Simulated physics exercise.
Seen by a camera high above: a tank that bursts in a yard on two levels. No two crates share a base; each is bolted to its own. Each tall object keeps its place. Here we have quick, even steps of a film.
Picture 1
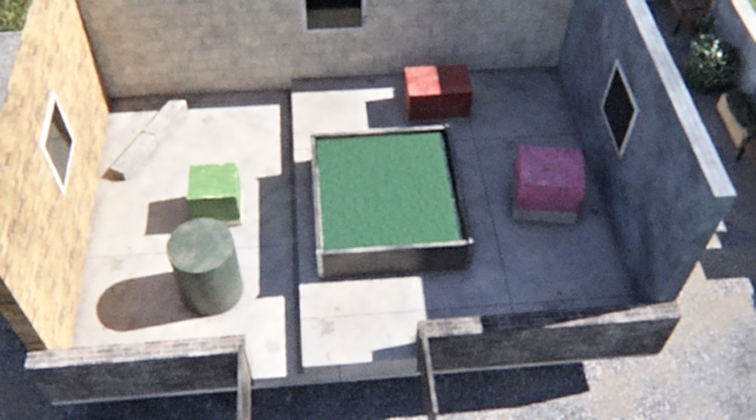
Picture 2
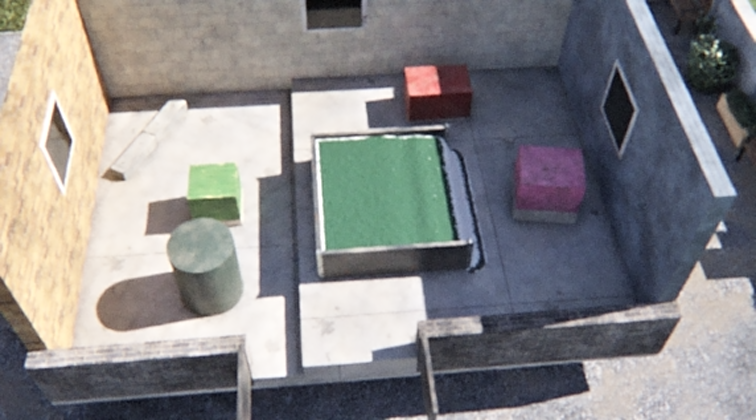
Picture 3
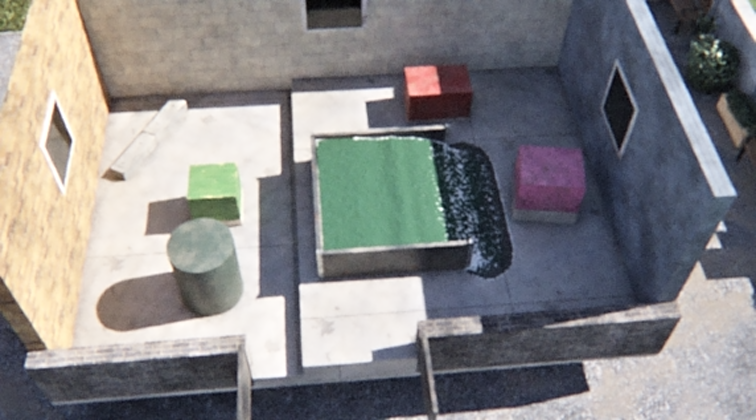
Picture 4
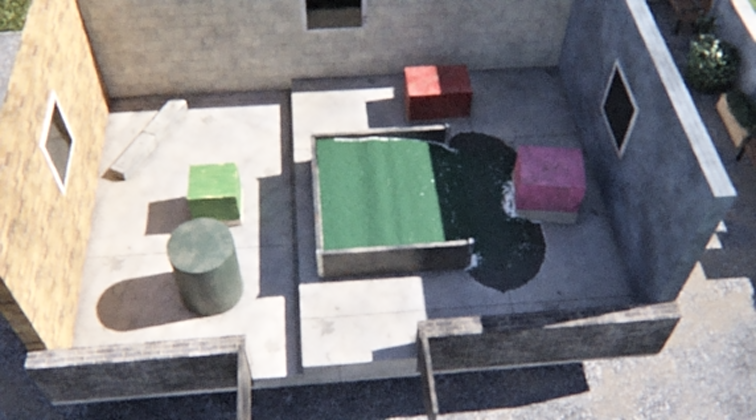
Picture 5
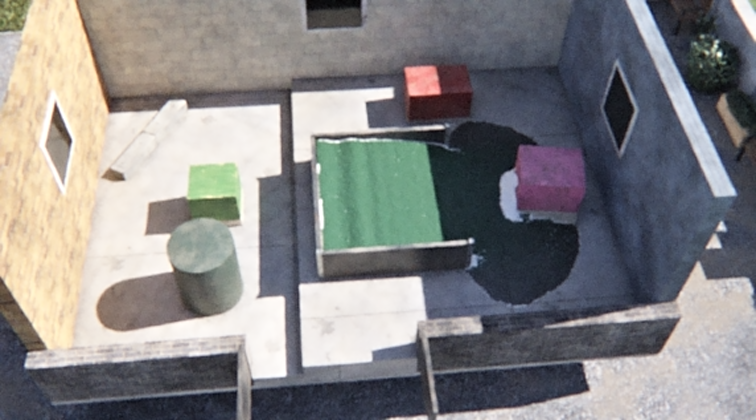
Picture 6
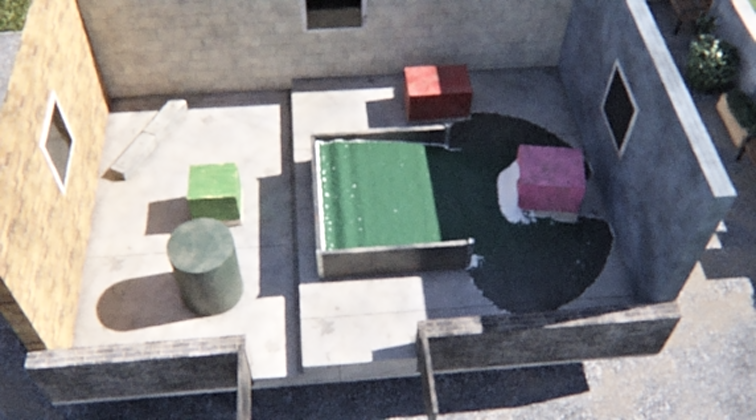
The clip opens on a high view of a walled yard where a square tank of still green water sits among coloured blocks and a cylinder. The tank's right side gives way and water pours out across the floor, then reaches and surrounds the pink block, spreading wider into a dark, rounded pool.
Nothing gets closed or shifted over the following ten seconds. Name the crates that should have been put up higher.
Result: The pink crate gets touched by the water; the green crate never gets touched by the water; the red crate gets touched by the water.
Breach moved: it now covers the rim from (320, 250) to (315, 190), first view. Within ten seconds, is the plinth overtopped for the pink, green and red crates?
The pink crate is not reached; the green crate is reached; the red crate is not reached.
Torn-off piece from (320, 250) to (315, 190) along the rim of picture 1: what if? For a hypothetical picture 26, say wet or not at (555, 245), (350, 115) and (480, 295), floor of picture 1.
In order: Spared, spared, spared.
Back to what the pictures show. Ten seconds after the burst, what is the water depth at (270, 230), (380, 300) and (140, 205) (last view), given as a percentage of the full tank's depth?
Around 6, 6 and 8 percent, in that order.
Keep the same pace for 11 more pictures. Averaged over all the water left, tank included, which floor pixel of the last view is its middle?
I'd mark it close to (491, 204).
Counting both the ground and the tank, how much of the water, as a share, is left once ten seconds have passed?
Estimate: Some 96 %.
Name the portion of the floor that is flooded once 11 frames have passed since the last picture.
I reckon 30 per cent or so.
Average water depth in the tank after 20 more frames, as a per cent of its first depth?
Estimate: Around 20 per cent.
A moment on, water covers 25 % of the floor; the pink crate water round its plinth, the green crate not reached, the red crate water round its plinth.
Next, water covers 30 % of the floor; the pink crate water round its plinth, the green crate not reached, the red crate water round its plinth.
Then, water covers 40 % of the floor; the pink crate water round its plinth, the green crate not reached, the red crate water round its plinth.
Later, water covers 75 % of the floor; the pink crate water round its plinth, the green crate water round its plinth, the red crate water round its plinth.
In the end, water covers 95 % of the floor; the pink crate was topped, the green crate stayed above the water, the red crate was topped.
